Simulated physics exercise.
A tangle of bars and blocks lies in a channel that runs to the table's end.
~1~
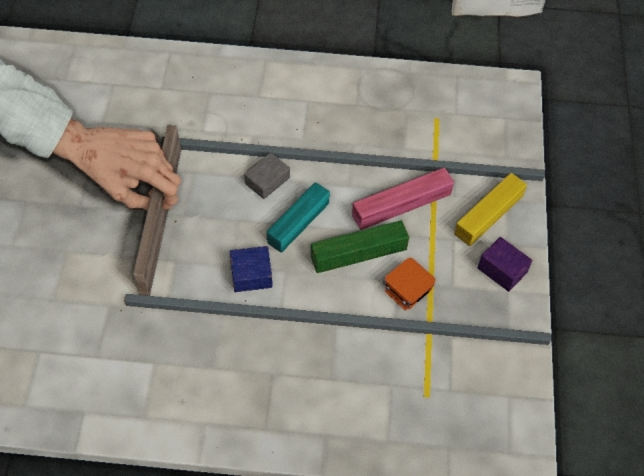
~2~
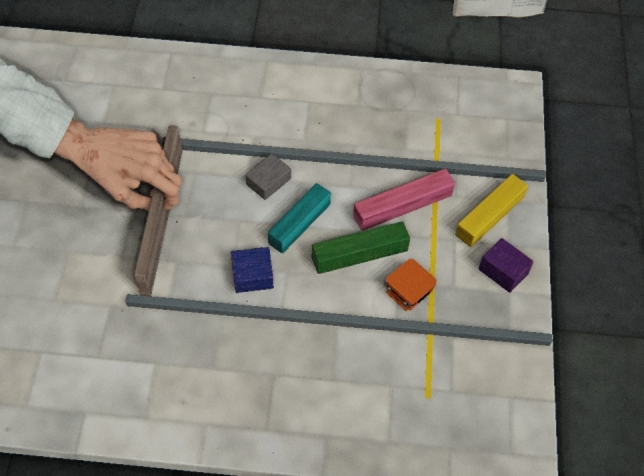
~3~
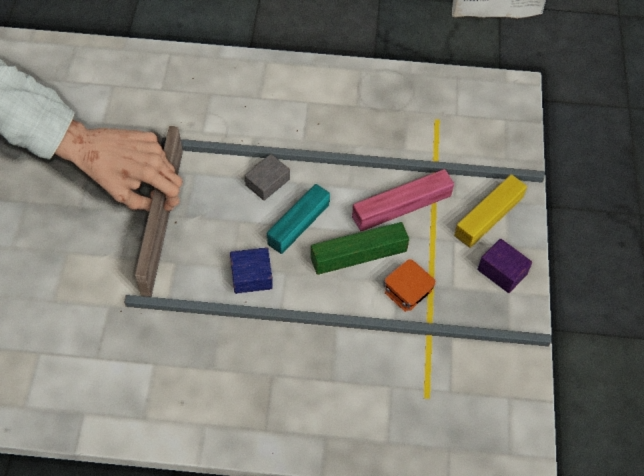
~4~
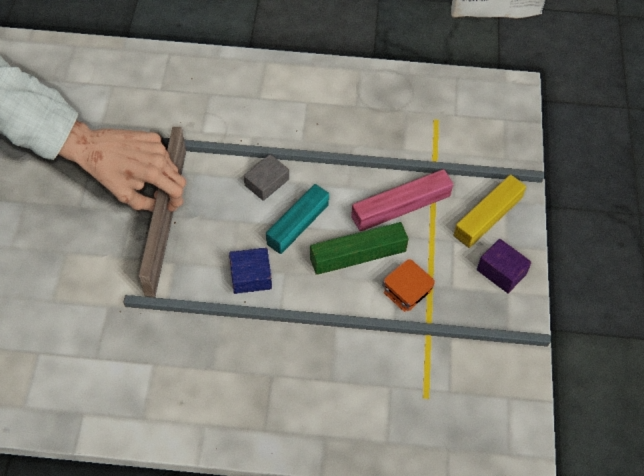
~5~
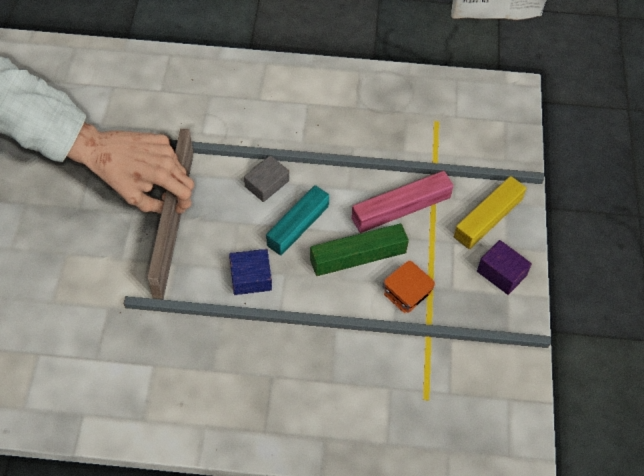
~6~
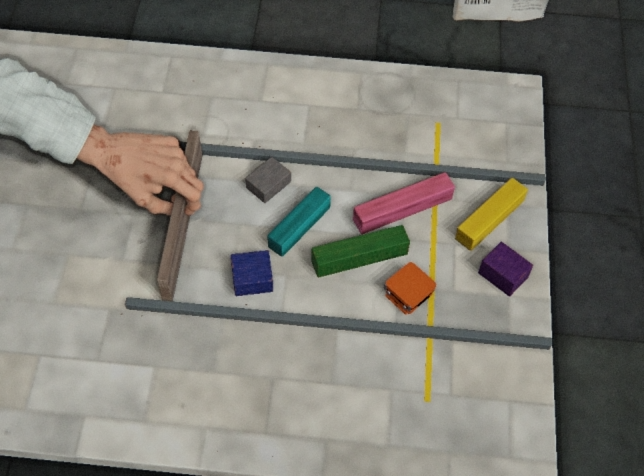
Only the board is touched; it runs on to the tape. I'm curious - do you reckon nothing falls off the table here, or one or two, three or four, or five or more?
The ones that fall? There aren't any, I think.
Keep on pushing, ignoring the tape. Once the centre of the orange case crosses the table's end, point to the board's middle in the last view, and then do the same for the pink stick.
The middle sits near (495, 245) for the first and near (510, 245) for the other.
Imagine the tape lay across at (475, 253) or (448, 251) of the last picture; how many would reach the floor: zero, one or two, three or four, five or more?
In turn: One or two; none at all.
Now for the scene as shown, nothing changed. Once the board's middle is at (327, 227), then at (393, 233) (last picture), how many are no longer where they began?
Tally: First 5; then 7.
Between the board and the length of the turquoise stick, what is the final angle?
Some 20 degrees.
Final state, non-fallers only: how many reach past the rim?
That adds up to 1.
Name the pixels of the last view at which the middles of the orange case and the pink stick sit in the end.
Roughly (501, 309) for the first and roughly (490, 217) for the second.
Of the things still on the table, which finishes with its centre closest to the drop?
It's the yellow stick.
Soon after, none off yet; purple block at rest near (505, 269); yellow stick at rest near (492, 214); orange case at rest near (410, 289).
After that, none off yet; purple block at rest near (505, 269); yellow stick at rest near (492, 214); orange case moving near (418, 290).
In the end, the number that fall off is zero.
